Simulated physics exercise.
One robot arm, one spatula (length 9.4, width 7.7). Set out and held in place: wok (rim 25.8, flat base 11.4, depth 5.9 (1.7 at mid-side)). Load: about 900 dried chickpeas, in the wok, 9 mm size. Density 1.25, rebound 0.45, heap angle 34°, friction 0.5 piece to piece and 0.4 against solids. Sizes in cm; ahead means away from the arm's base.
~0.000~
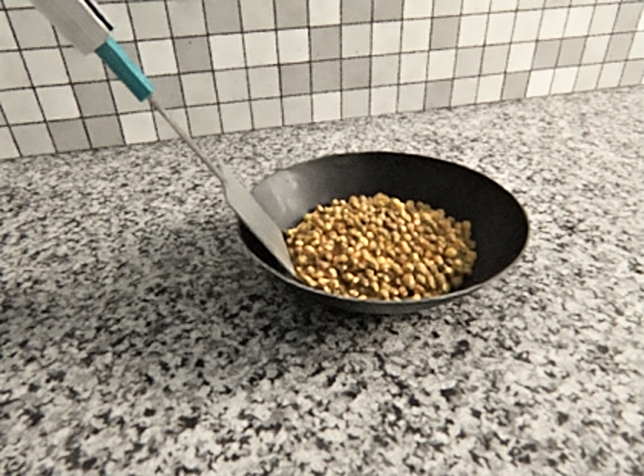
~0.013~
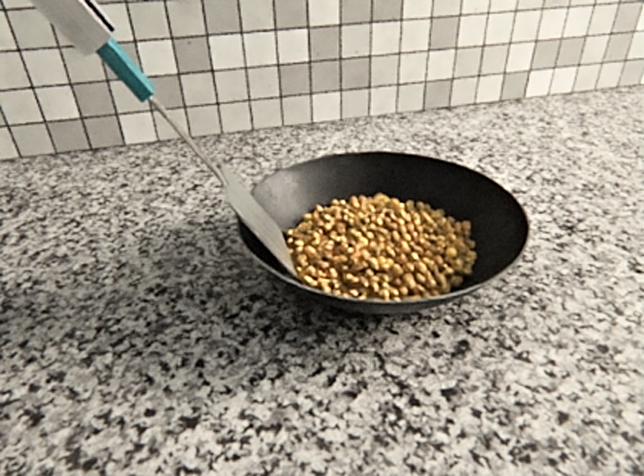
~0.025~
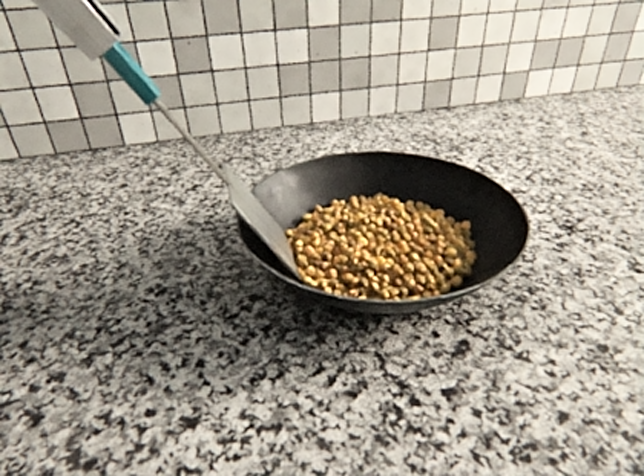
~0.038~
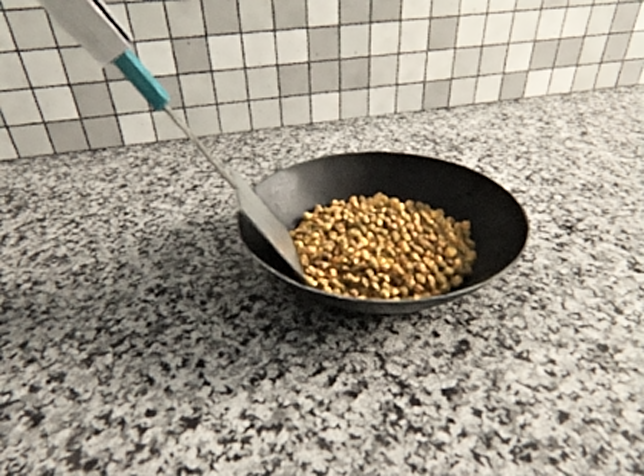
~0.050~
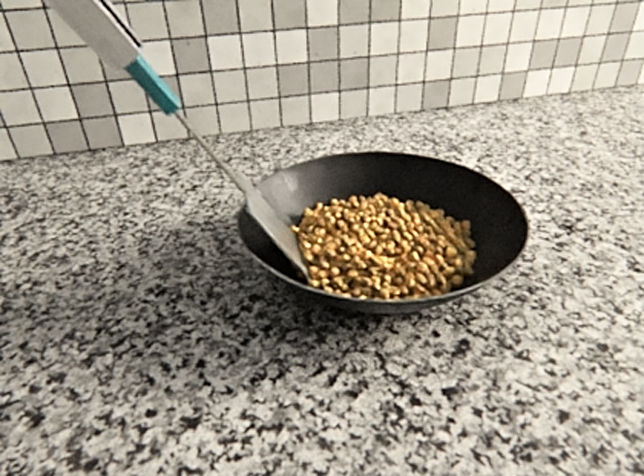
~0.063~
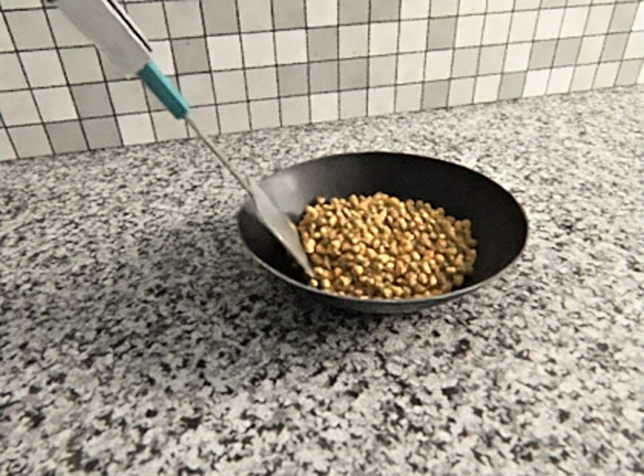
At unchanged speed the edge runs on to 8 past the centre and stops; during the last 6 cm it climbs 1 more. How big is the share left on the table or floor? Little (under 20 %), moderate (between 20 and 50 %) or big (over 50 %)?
Share on the table or floor: Little (under 20 %).
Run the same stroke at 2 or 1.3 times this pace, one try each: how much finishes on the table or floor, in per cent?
About 35 and 20 per cent.
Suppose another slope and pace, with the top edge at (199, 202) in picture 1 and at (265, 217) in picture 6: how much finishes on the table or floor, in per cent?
About 35 per cent.
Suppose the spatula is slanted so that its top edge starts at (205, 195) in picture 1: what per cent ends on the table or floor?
Some 5 per cent.
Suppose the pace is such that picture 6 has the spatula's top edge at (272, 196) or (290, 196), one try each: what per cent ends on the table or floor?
About 30 and 35 per cent.
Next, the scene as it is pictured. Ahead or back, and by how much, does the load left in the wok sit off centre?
About 4.0 cm ahead.
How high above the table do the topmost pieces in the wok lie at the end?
About 7.5 cm.
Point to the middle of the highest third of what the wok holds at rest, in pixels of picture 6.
At about (466, 205).
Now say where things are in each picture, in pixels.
In the first picture, spatula top edge at (223, 180), sloping 60°; upper third of the load around (380, 239), from x 290 to 470, top at y 195; 900 in the wok.
In the second picture, spatula top edge at (224, 180), sloping 60°; upper third of the load around (380, 239), from x 290 to 470, top at y 195.
In the third picture, spatula top edge at (228, 182), sloping 60°; upper third of the load around (380, 239), from x 290 to 470, top at y 195.
In the fourth picture, spatula top edge at (235, 186), sloping 60°; upper third of the load around (380, 239), from x 290 to 470, top at y 195.
In the fifth picture, spatula top edge at (244, 190), sloping 60°; upper third of the load around (378, 238), from x 290 to 470, top at y 195.
In the sixth picture, spatula top edge at (252, 193), sloping 60°; upper third of the load around (379, 237), from x 290 to 470, top at y 195; 900 in the wok.
By 0.17 s, sloping 60°, highest piece 7 above the table; 900 in the wok.
By 0.28 s, sloping 60°, highest piece 8 above the table; 900 in the wok.
By 0.53 s, sloping 60°, highest piece 7 above the table; 810 in the wok, 76 on the table or floor, 14 on the blade or in flight.
By 1.58 s, sloping 60°, highest piece 7 above the table; 808 in the wok, 92 on the table or floor.
Final count, 808 in the wok, 92 on the table or floor. That is 10 % on the table or floor.
